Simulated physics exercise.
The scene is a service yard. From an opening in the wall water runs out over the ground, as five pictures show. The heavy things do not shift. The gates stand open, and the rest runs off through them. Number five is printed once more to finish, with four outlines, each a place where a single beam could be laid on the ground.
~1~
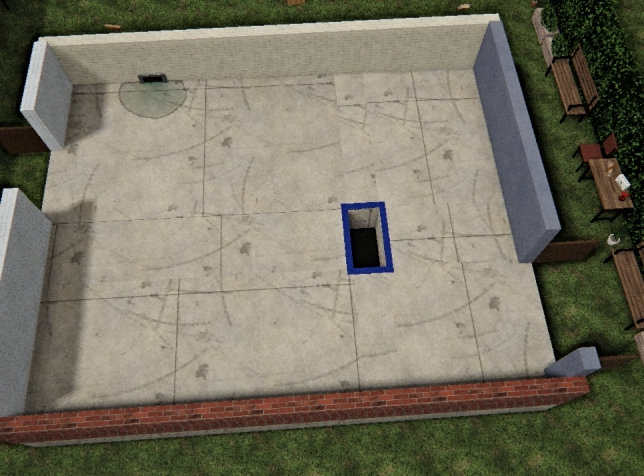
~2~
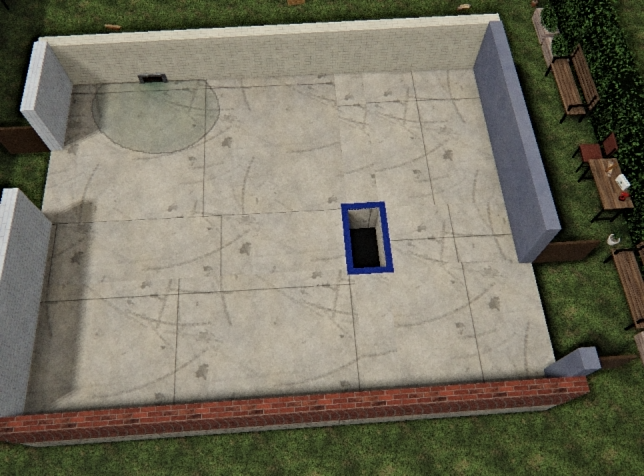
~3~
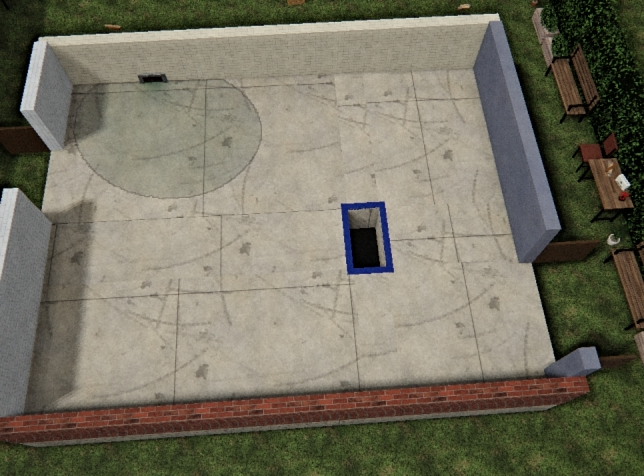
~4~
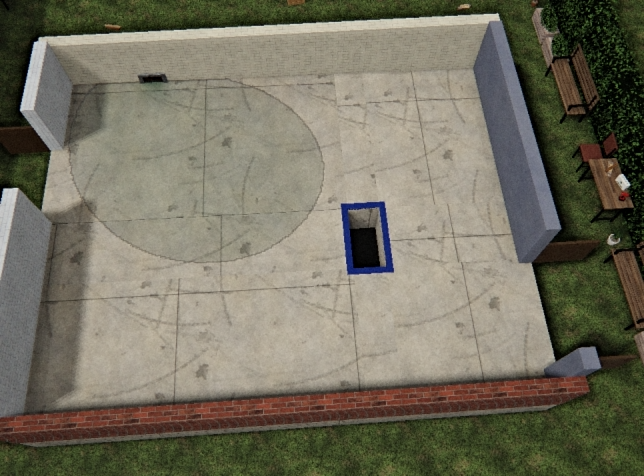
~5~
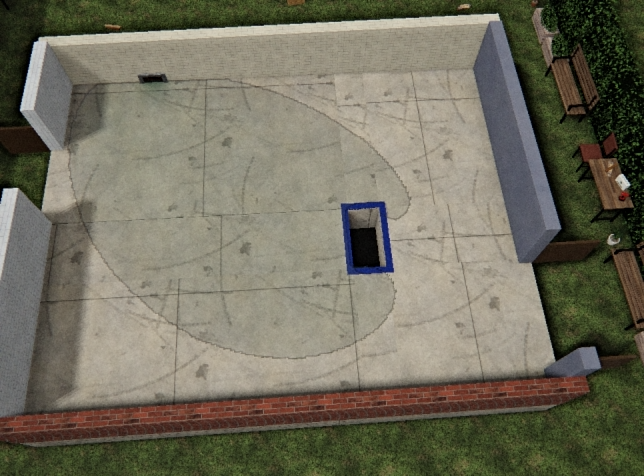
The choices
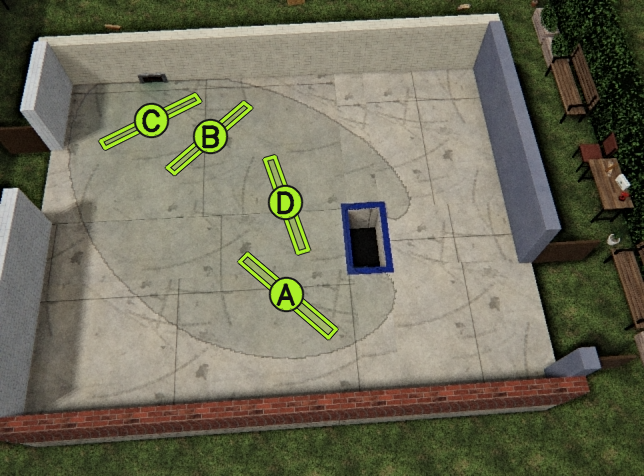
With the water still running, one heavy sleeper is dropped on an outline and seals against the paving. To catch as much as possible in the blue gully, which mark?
Use position A.
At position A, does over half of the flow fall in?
No, it does not.
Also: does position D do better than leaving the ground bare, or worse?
Worse.
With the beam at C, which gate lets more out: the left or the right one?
The right one.
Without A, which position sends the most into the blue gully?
That would be C.
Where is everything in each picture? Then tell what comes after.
In the first picture, outfall at (153, 78); blue gully at (367, 237); open gate at (531, 314); open gate at (58, 185); front seen at (180, 103), 2 % of the ground wet; blue gully still dry.
In the second picture, front seen at (194, 139), 6 % of the ground wet; blue gully still dry.
In the third picture, front seen at (246, 165), 14 % of the ground wet; blue gully still dry.
In the fourth picture, front seen at (250, 253), 27 % of the ground wet; blue gully still dry.
In the fifth picture, front seen at (341, 346), 44 % of the ground wet; blue gully taking water.
On the marked copy, A from (243, 257) to (332, 333); B from (171, 170) to (247, 105); C from (103, 144) to (197, 98); D from (269, 158) to (303, 251).
With A, about 32 % of the stream goes into the blue gully, about 68 % out by the gates.
With B, about 6 % of the stream goes into the blue gully, about 94 % out by the gates.
With C, about 13 % of the stream goes into the blue gully, about 87 % out by the gates.
With D, about 8 % of the stream goes into the blue gully, about 92 % out by the gates.
